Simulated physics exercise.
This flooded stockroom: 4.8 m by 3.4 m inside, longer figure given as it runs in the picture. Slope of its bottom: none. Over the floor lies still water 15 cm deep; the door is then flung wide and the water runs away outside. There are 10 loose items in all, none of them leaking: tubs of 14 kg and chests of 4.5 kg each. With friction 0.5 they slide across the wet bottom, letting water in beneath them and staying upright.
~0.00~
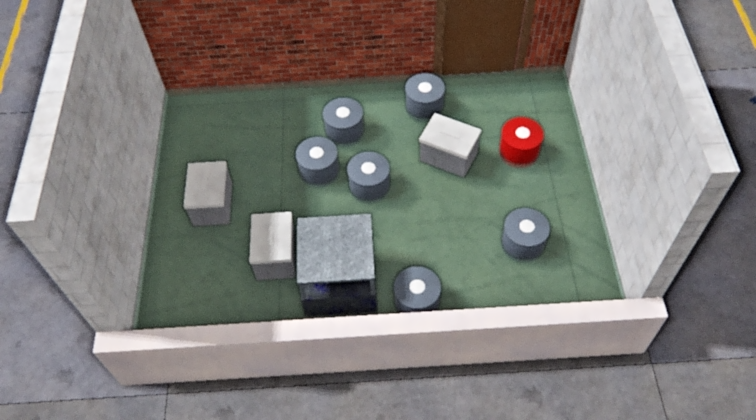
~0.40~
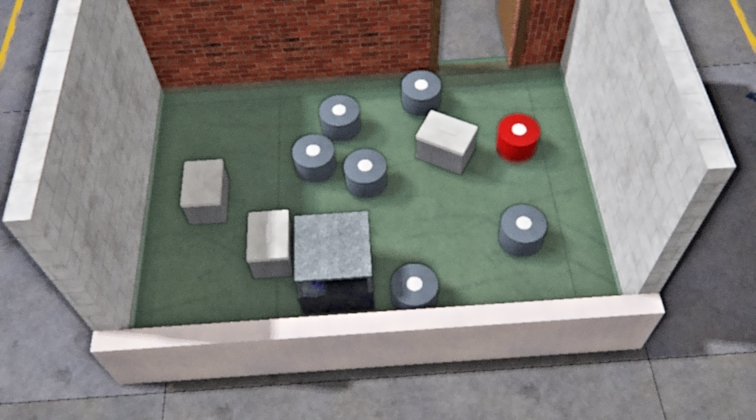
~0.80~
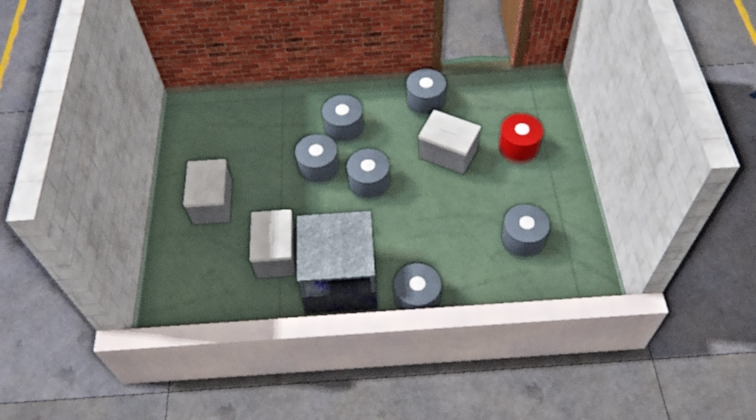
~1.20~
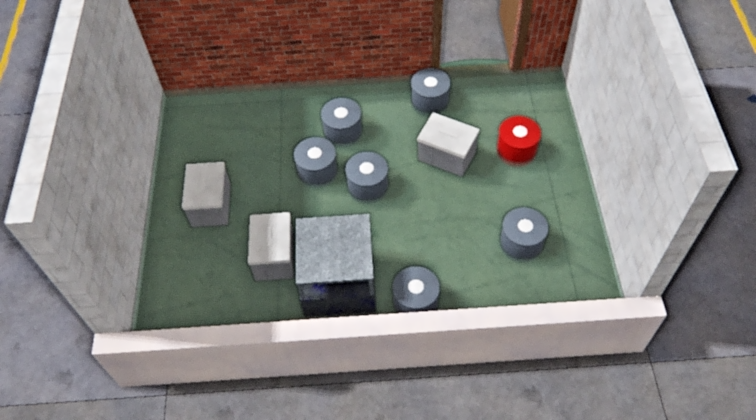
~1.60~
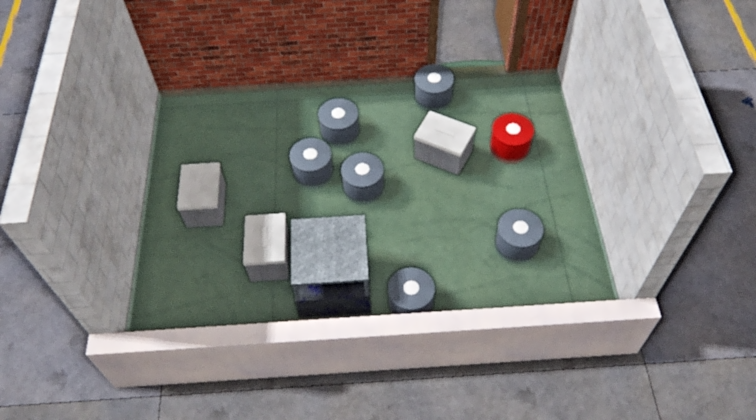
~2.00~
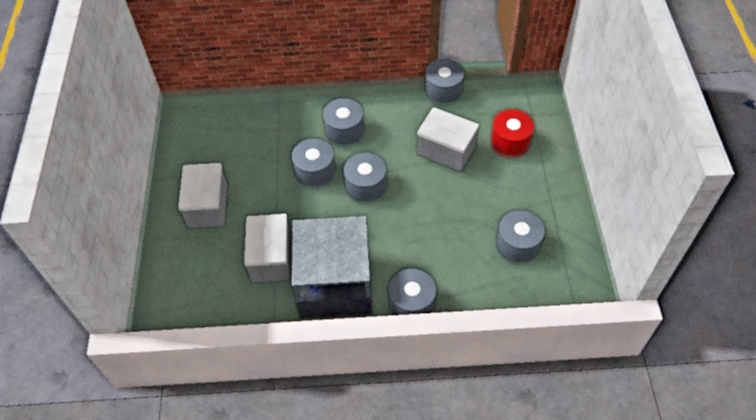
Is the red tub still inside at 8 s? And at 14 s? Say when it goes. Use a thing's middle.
Chances are it gets away ahead of the interval's start.
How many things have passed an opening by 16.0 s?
By my count, 5.
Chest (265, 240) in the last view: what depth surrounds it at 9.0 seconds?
Depth: Near 12 cm.
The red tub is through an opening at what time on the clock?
That happens at about 6.0 s.
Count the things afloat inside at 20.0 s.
The count is 3.
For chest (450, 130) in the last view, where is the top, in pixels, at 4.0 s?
Roughly (466, 103) in the same view.
After 4.0 s the red tub is near (515, 94), 0.6 m from its start, afloat; 1 of 10 are out; 9 afloat.
After 9.0 s the red tub has gone out (at 6.0 s); 3 of 10 are out; 6 afloat.
After 16.0 s the red tub has gone out (at 6.0 s); 5 of 10 are out; 5 afloat.
After 20.0 s the red tub has gone out (at 6.0 s); 6 of 10 are out; 3 afloat.
